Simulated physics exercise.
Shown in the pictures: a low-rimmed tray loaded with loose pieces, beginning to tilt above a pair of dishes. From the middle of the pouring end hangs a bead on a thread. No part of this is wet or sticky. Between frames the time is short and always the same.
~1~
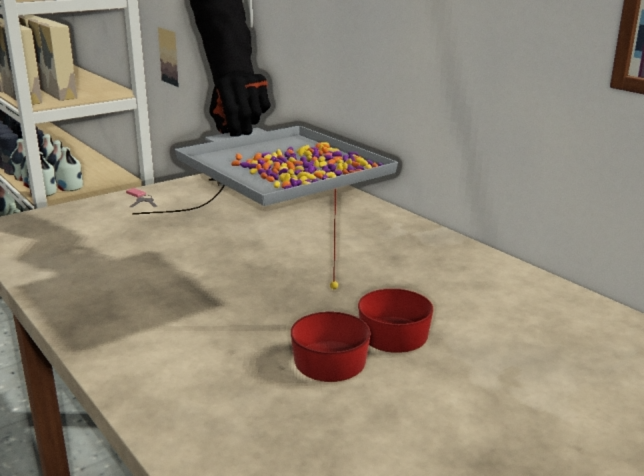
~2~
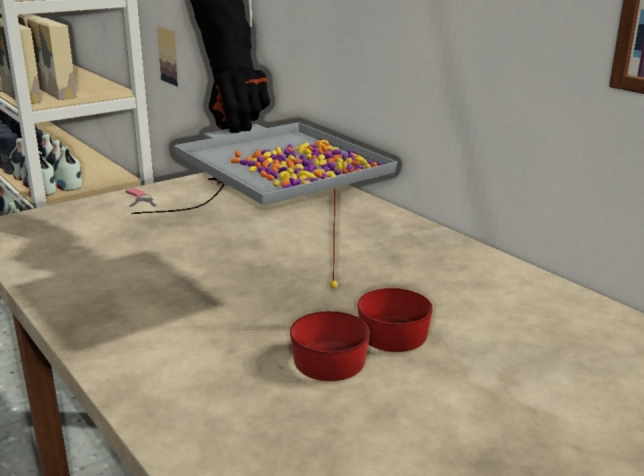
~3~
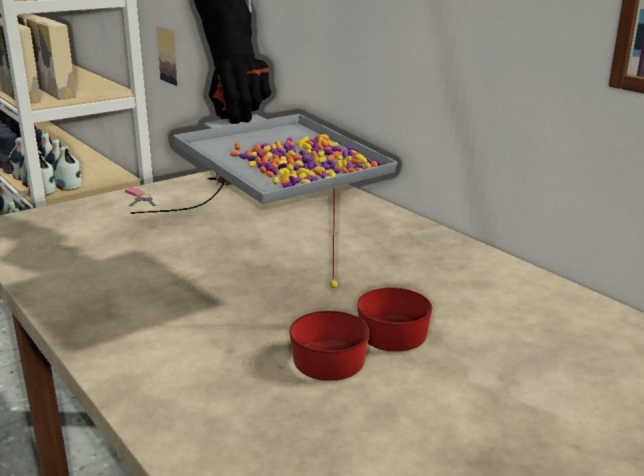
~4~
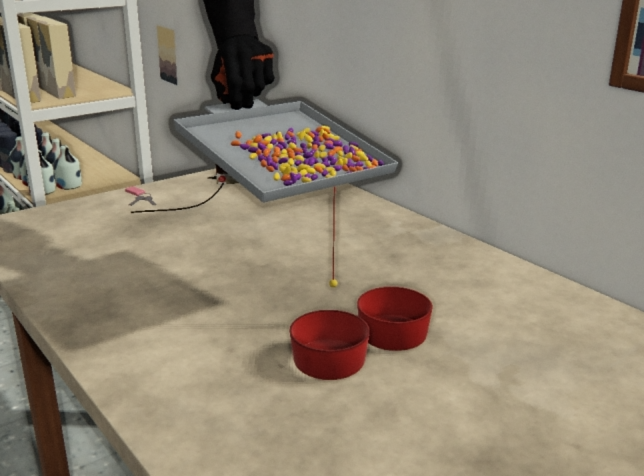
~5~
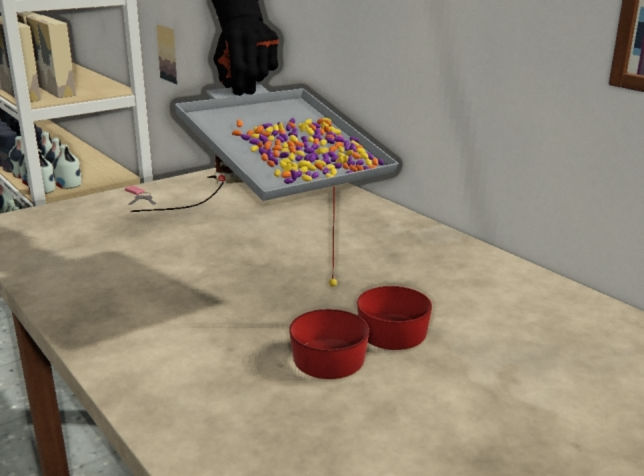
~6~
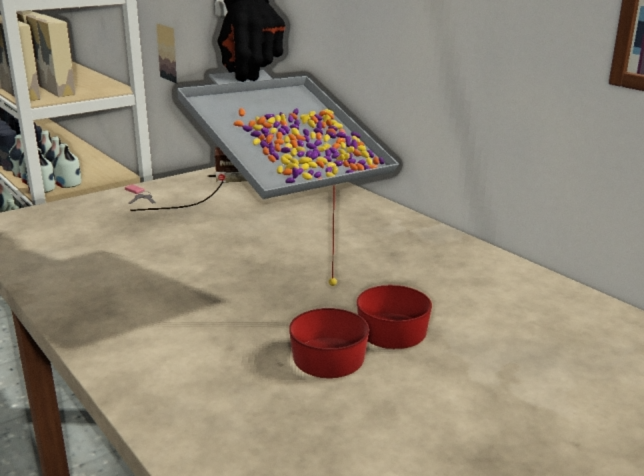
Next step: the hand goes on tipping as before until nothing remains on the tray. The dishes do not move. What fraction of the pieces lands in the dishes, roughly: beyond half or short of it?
Beyond half.
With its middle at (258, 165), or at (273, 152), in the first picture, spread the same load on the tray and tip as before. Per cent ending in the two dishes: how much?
You'd get about 70 per cent first and about 60 per cent second.
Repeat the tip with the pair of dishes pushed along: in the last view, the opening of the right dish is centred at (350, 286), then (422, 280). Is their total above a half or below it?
Try 1: A lesser share; try 2: The greater share.
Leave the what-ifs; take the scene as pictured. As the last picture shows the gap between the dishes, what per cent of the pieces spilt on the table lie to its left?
About 40 %.
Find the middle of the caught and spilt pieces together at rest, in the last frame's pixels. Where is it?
The centre comes to rest close to (385, 328).
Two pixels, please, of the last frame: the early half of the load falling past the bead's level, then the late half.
First around (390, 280), afterwards around (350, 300).
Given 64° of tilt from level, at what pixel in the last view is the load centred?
Its middle sits at about pixel (342, 146).
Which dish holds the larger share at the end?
It is the dish on the right.
Soon, tray tipped steeply; all on the tray.
A while on, tray tipped past a quarter turn; nearly all on the tray; a stray few in the left dish; a small part in the air.
Towards the end, tray tipped past a quarter turn; about a quarter in the left dish; about half in the right dish; about a quarter outside both; a stray few in the air.
Finally, tray tipped past a quarter turn; about a quarter in the left dish; about half in the right dish; about a quarter outside both.
